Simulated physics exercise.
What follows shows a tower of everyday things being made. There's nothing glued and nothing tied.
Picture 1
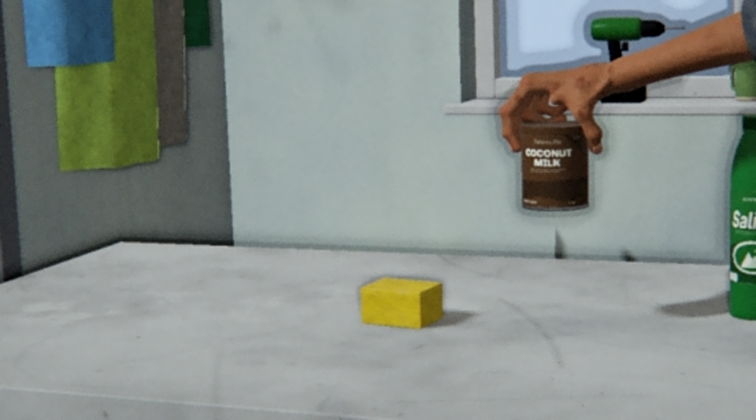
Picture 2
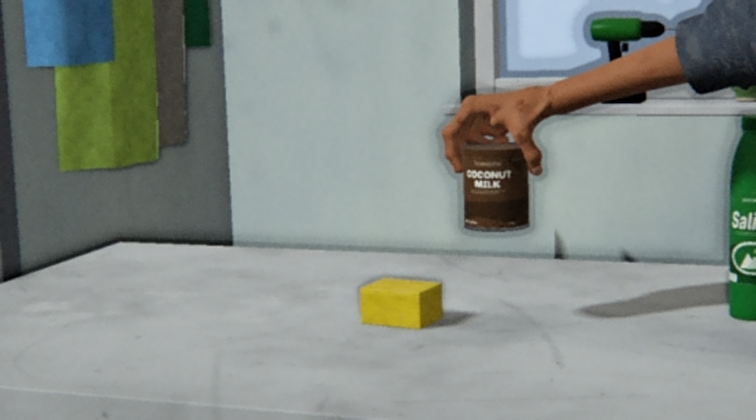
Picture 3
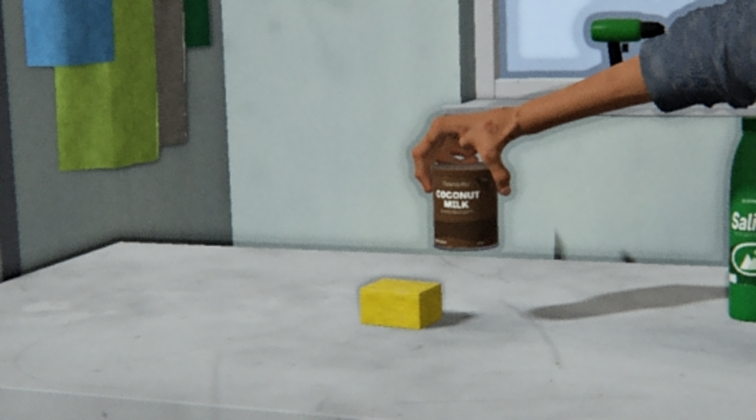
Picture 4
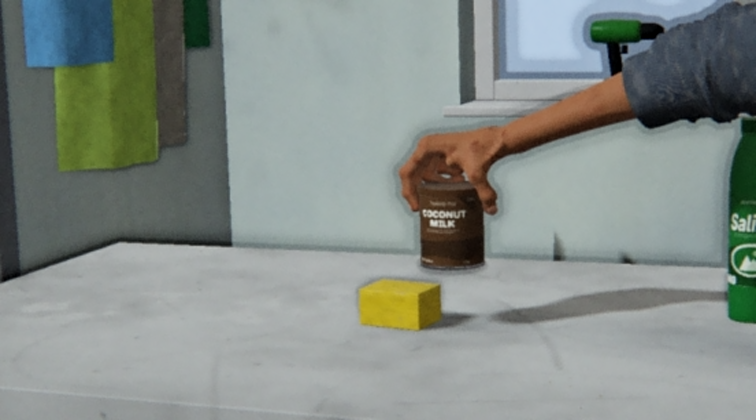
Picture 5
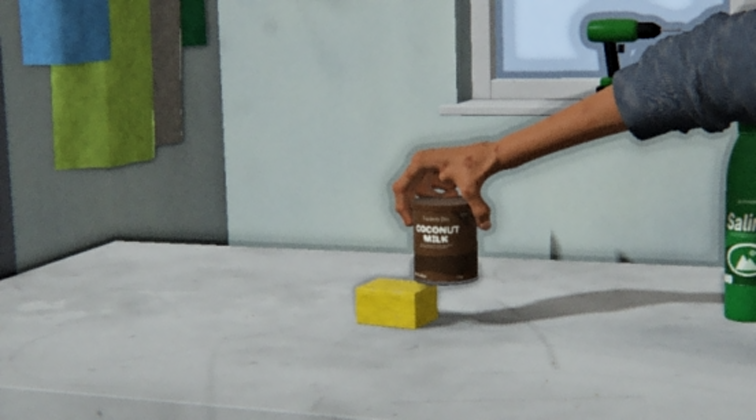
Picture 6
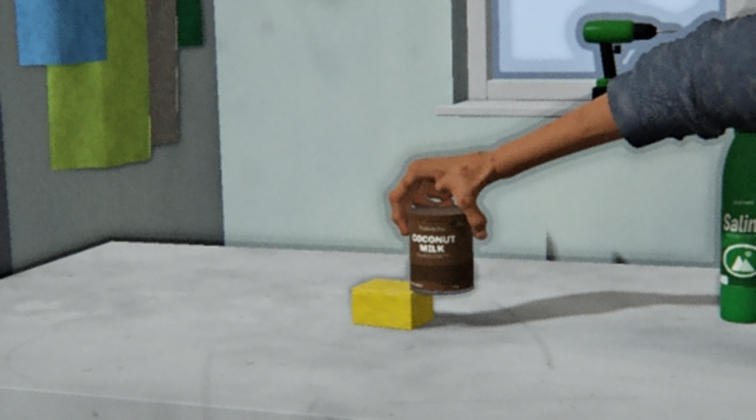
On a pale countertop, a hand lowers a brown tin leftward behind a yellow block.
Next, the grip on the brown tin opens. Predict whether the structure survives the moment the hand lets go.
It doesn't stay intact.
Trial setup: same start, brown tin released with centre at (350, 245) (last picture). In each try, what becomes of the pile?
Afterwards the pile tumbles over.
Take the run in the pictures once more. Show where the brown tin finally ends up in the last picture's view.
End position: Approximately (522, 300).
Then, 0.30 s past the last view, brown tin now fallen.
Then, 0.50 s past the last view, things are still on the move.
Then, 1.90 s past the last view, nothing new.
Finally, fallen, brown tin; the other 2 still in place. Final places as the last picture's camera would see them, brown tin near (523, 300). The pile loses its balance.
